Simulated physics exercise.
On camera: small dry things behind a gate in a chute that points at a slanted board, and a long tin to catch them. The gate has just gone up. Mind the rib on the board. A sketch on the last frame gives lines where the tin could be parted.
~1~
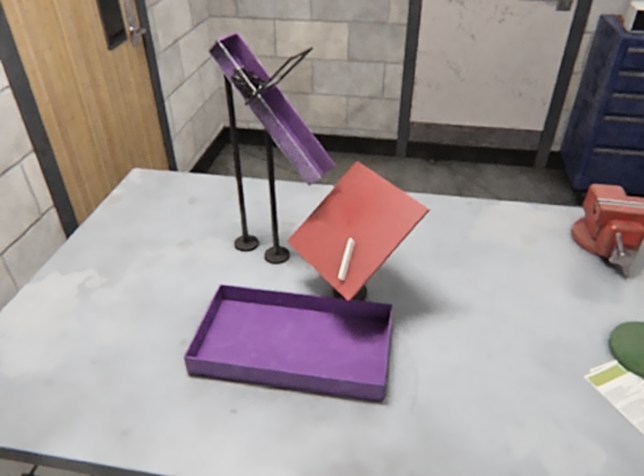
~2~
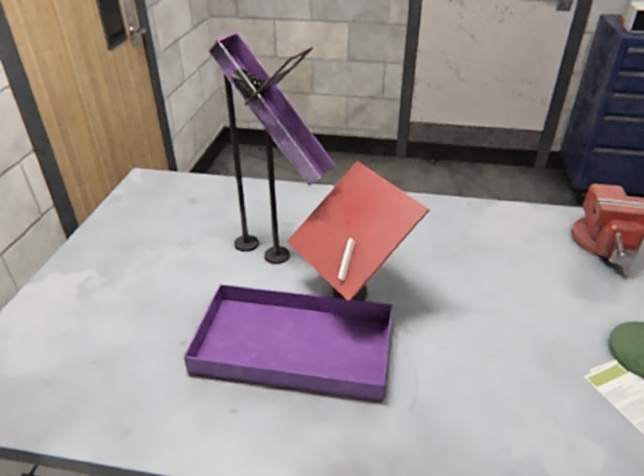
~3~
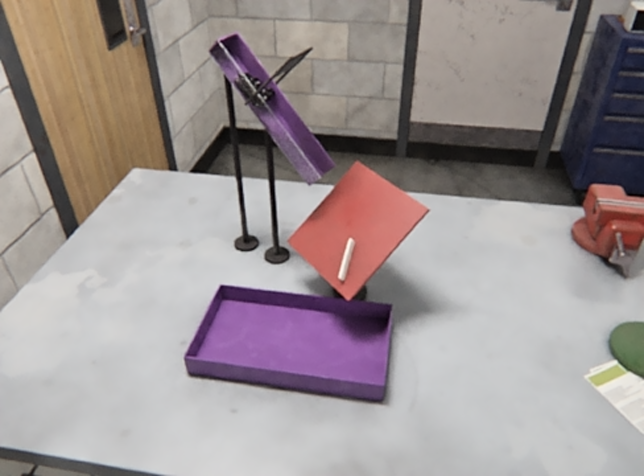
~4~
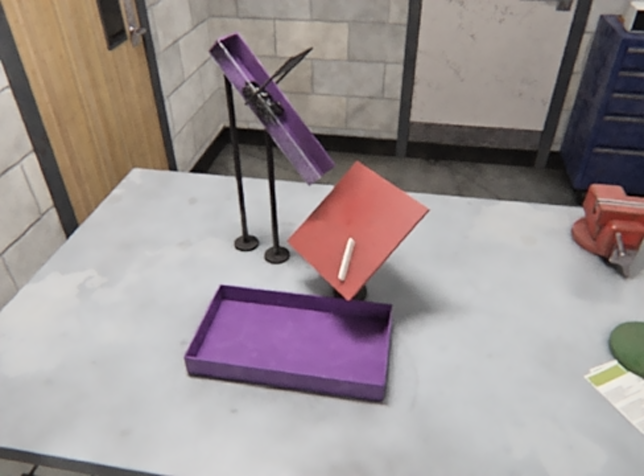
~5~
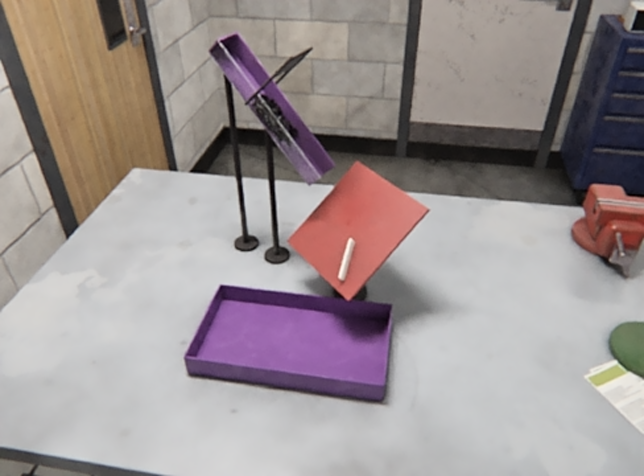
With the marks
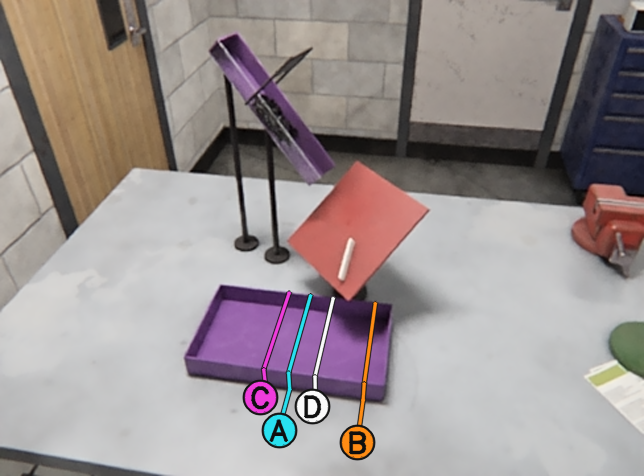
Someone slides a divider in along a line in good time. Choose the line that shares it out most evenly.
Take A.
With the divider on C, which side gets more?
More lands on the right.
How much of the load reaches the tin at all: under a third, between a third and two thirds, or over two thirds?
It is over two thirds.
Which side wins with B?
More lands on the left.
On the marked copy, line A crosses the front rim at (288, 372); line B crosses the front rim at (364, 382); line C crosses the front rim at (264, 368); line D crosses the front rim at (315, 375).
For line A, of what is caught, roughly half on the left of the divider, roughly half on the right.
For line B, of what is caught, almost all on the left of the divider, just a few on the right.
For line C, of what is caught, about a tenth on the left of the divider, almost all on the right.
For line D, of what is caught, the larger part on the left of the divider, roughly a quarter on the right.
